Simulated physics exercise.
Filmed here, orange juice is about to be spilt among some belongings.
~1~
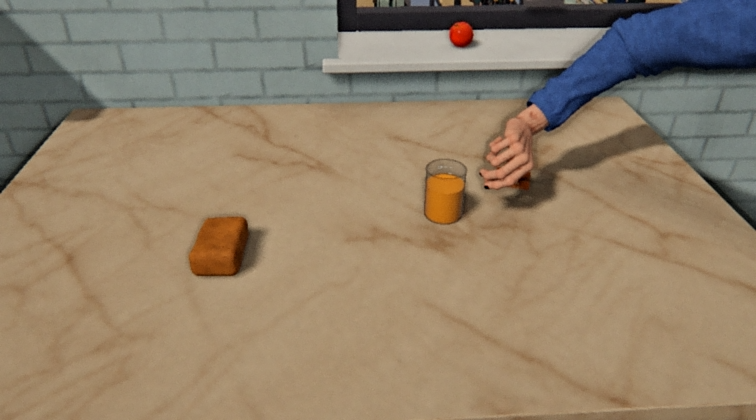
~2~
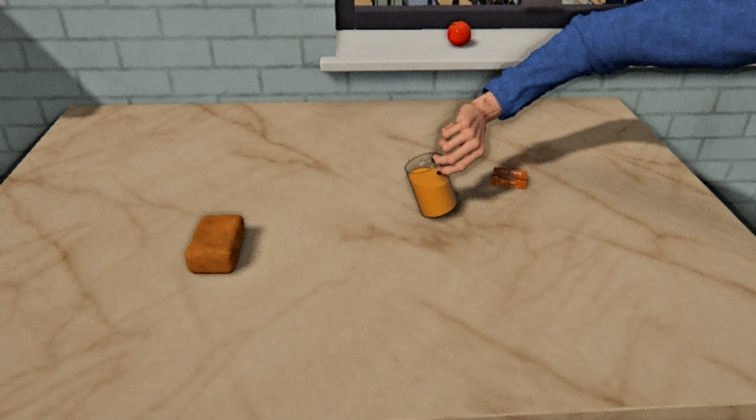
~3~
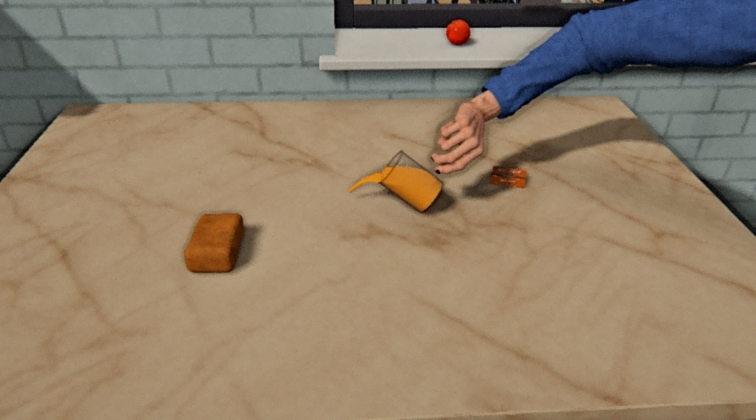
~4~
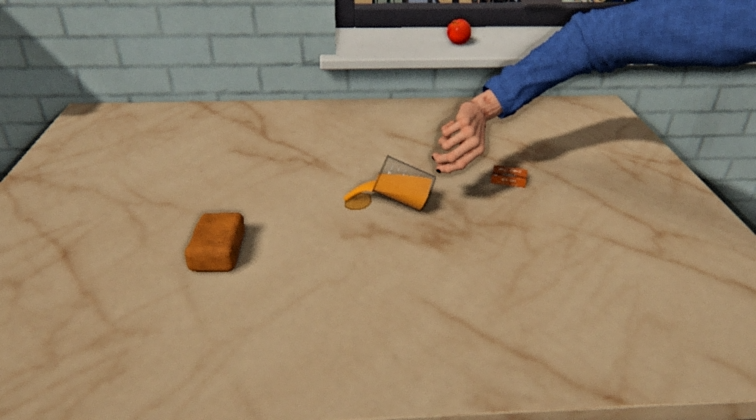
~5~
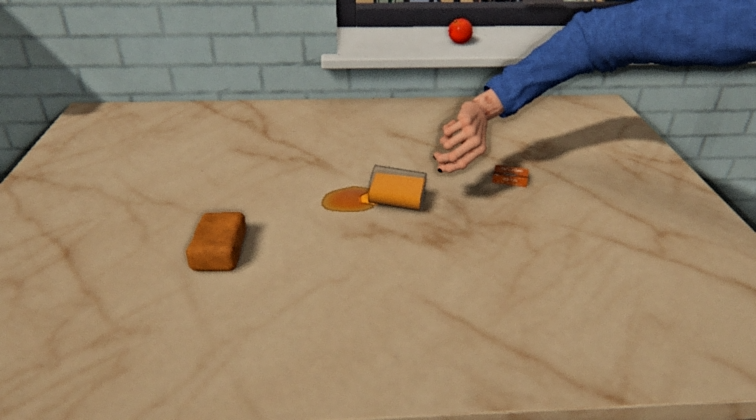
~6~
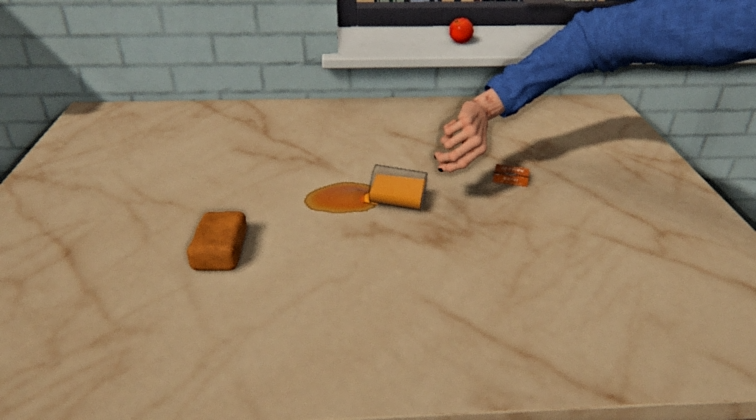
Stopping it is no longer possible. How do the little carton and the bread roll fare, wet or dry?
The little carton fares fine, staying dry. The bread roll gets wet.
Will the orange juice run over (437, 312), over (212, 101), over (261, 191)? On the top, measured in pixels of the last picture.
Checking each in turn gives out of the spill, out of the spill and in the spill.
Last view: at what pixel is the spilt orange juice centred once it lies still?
Centre at roughly (235, 182).
A moment on, the puddle covers about as much as a tray; the little carton is untouched; the bread roll is reached.
Further on, the puddle covers about as much as a big tray; the little carton is untouched; the bread roll is reached.
When it is over, the puddle covers about as much as a big tray; the little carton is untouched; the bread roll is reached.
